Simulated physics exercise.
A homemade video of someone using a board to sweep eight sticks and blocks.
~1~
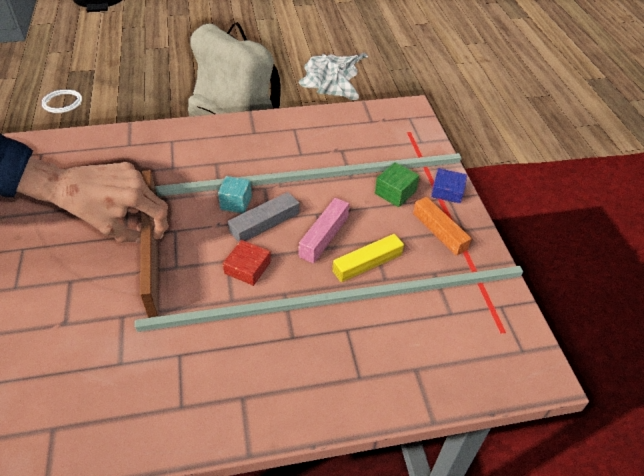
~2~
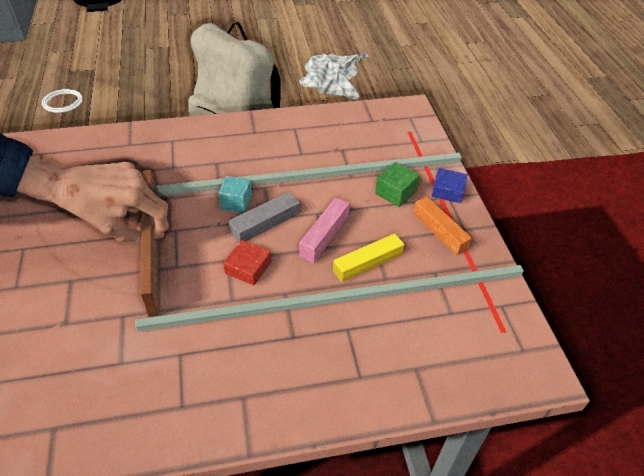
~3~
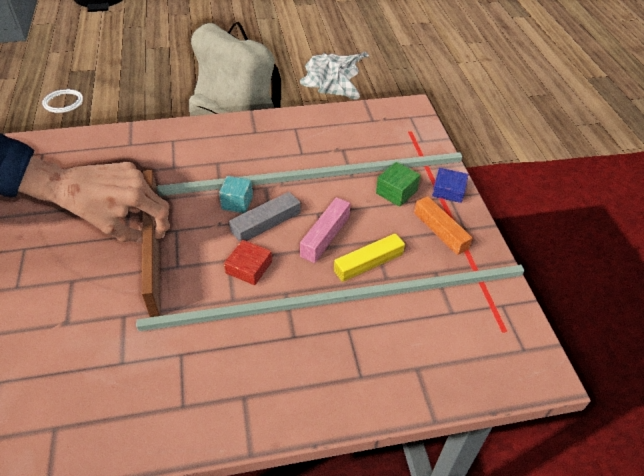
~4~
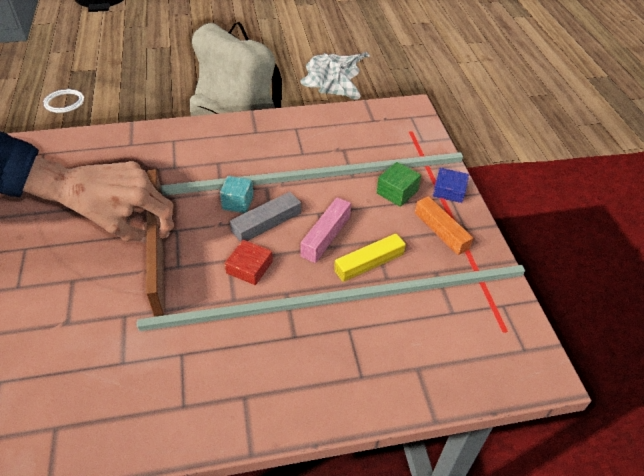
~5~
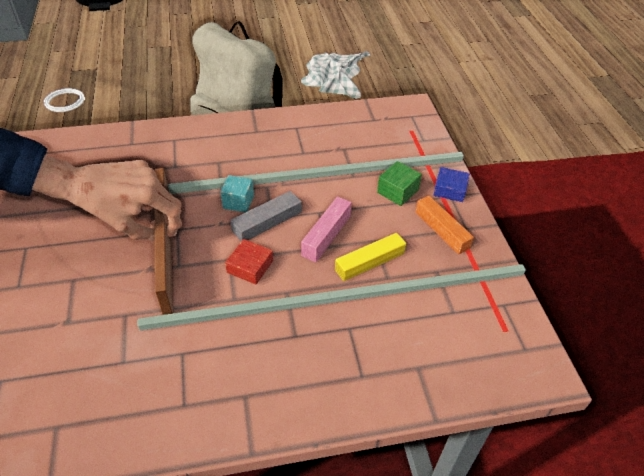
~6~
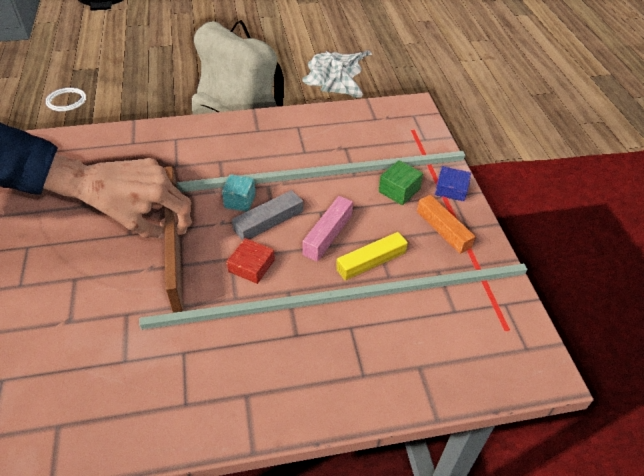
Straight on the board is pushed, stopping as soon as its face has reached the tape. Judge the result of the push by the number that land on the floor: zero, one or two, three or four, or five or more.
The number that land on the floor is three or four.
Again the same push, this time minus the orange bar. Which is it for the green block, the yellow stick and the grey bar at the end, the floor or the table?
Note: Green block is off by the end; yellow stick is on by the end; grey bar is on by the end.
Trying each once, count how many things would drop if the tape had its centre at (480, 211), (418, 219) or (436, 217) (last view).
Per try: 7; 1; 2.
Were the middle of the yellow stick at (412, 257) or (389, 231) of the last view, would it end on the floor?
First place: It remains in place; second place: It comes off.
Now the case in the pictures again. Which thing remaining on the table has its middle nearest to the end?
The pink bar is it.
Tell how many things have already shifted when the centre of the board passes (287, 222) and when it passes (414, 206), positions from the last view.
4 and 8.
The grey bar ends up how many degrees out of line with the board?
Roughly 35° out of line.
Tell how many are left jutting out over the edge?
It's 3.
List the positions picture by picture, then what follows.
The first picture shows blue block (449, 186); orange bar (441, 226); green block (397, 185); board (150, 240); tape (449, 217).
The second picture shows orange bar (442, 225); board (150, 240).
The third picture shows green block (398, 184); pink bar (326, 229).
The fourth picture shows blue block (451, 185); yellow stick (370, 257).
The fifth picture shows orange bar (444, 224); turquoise block (238, 194).
The sixth picture shows blue block (453, 184); orange bar (445, 223); green block (401, 182); board (173, 236); tape (453, 215).
A little later, none off yet; blue block at rest near (453, 184); orange bar at rest near (445, 223); green block at rest near (401, 182).
Next, none off yet; blue block at rest near (453, 184); orange bar at rest near (445, 223); green block at rest near (402, 183).
Later still, none off yet; blue block tilted a little near (494, 189); orange bar shifted about its own width near (487, 222); green block shifted well along near (462, 182).
When it is over, the number that fall off is three or four; down, green block, orange bar and blue block.
